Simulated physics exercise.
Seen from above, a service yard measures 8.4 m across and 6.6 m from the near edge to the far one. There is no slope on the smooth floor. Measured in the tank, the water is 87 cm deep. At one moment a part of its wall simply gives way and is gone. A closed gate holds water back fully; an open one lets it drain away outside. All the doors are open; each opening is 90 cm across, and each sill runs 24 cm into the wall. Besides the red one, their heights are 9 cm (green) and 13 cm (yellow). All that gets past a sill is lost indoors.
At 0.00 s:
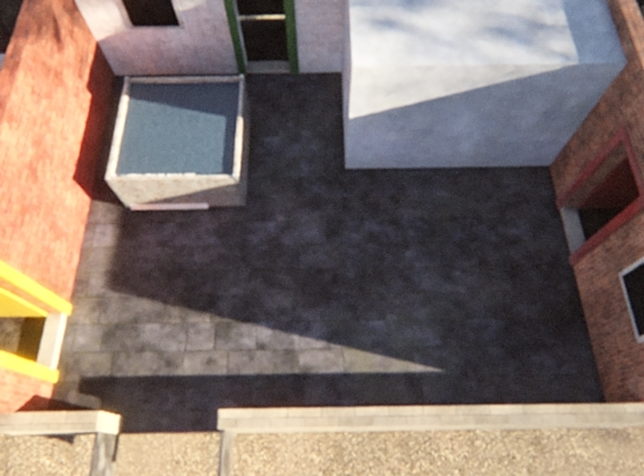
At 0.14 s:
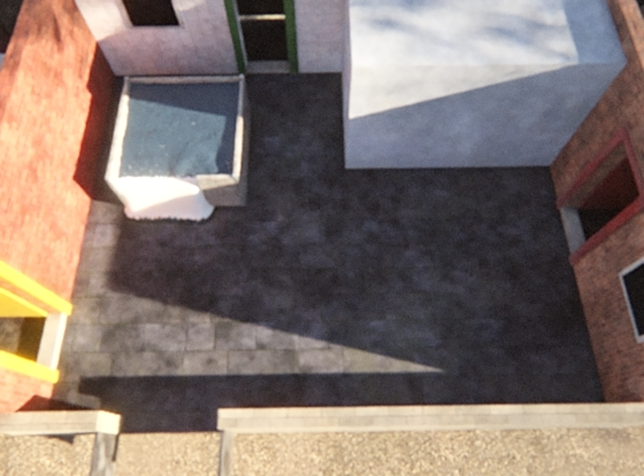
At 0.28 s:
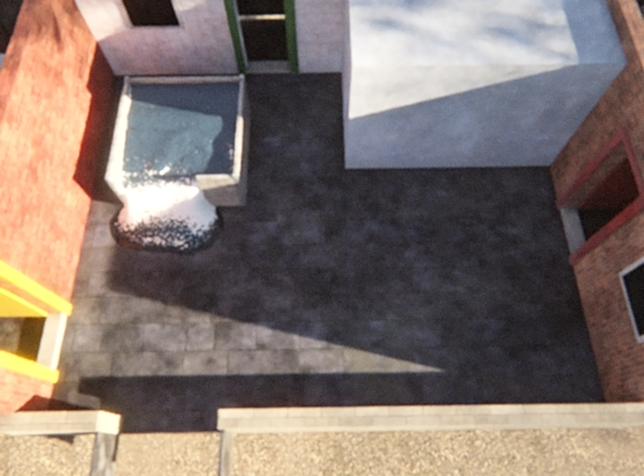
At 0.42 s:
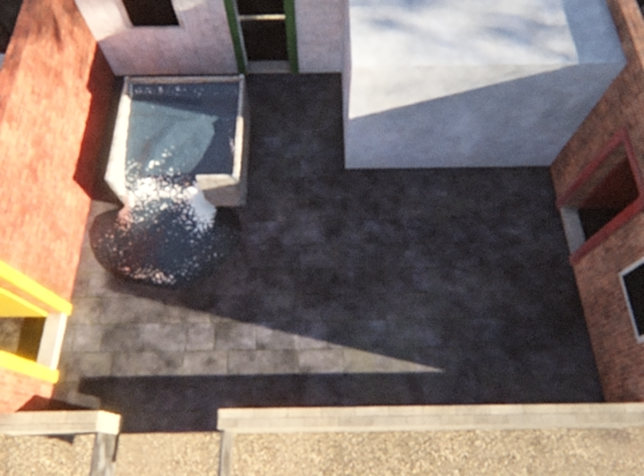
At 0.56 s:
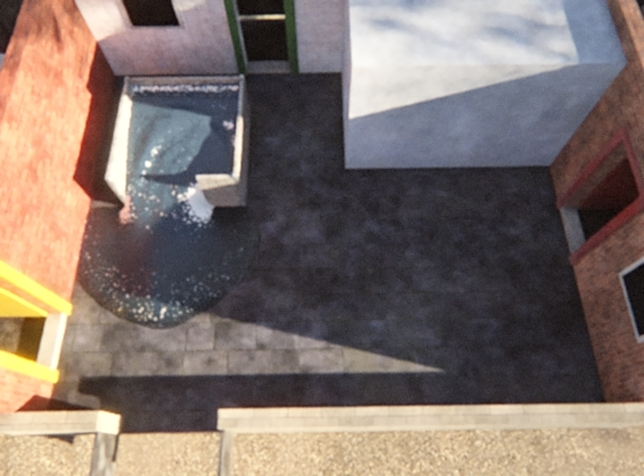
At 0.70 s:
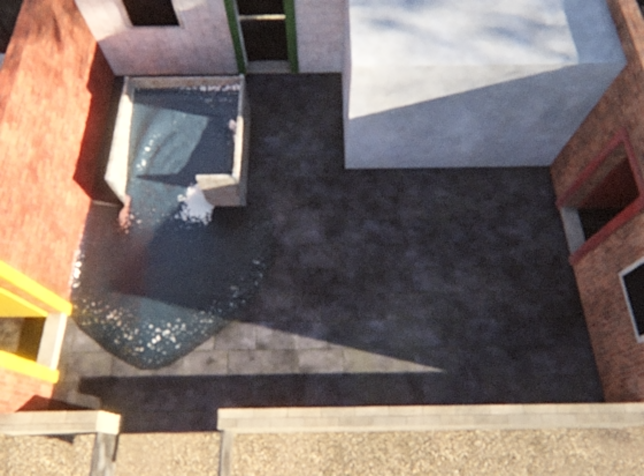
Walled courtyard seen from above, with water bursting through the front of a square tank and spreading across the dark paved floor.
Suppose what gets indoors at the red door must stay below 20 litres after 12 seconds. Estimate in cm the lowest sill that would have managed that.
A height of about 6 cm would have managed it.
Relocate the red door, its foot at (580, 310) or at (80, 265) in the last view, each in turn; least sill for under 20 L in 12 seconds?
Roughly 8.5 cm for the first and 22 cm for the second.
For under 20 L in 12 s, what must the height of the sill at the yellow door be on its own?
At yellow, about 24 cm.
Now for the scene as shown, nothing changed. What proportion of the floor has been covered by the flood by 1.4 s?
Wet: Close to 30 %.
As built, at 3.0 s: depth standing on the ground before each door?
In cm: Green 0, yellow 25, red 0.
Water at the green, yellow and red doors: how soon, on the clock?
Front times - green: 11.5 s, yellow: 0.8 s, red: 5.5 s.
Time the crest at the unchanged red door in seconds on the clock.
Peak: Close to 10.5 s.
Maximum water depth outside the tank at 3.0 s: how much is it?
Close to 36 centimetres.
After 1.4 s water covers 30 % of the floor, deepest (61 cm) near (47, 417); it has not reached the red door.
After 3.0 s water covers 40 % of the floor, deepest (36 cm) near (85, 404); it has not reached the red door.
After 12.0 s water covers 90 % of the floor, deepest (10 cm) near (565, 304); 8 cm at the red door, 0 litres in over its 12 cm sill.
At the red door as built, the water arrived by 5.4 s and peaked near 10 cm at 10.6 s.
With a sill of 5.5 cm, 26 litres would have come in within the 12 s; with 6.5 cm, 15 litres. So under 20 litres takes about 6 cm.
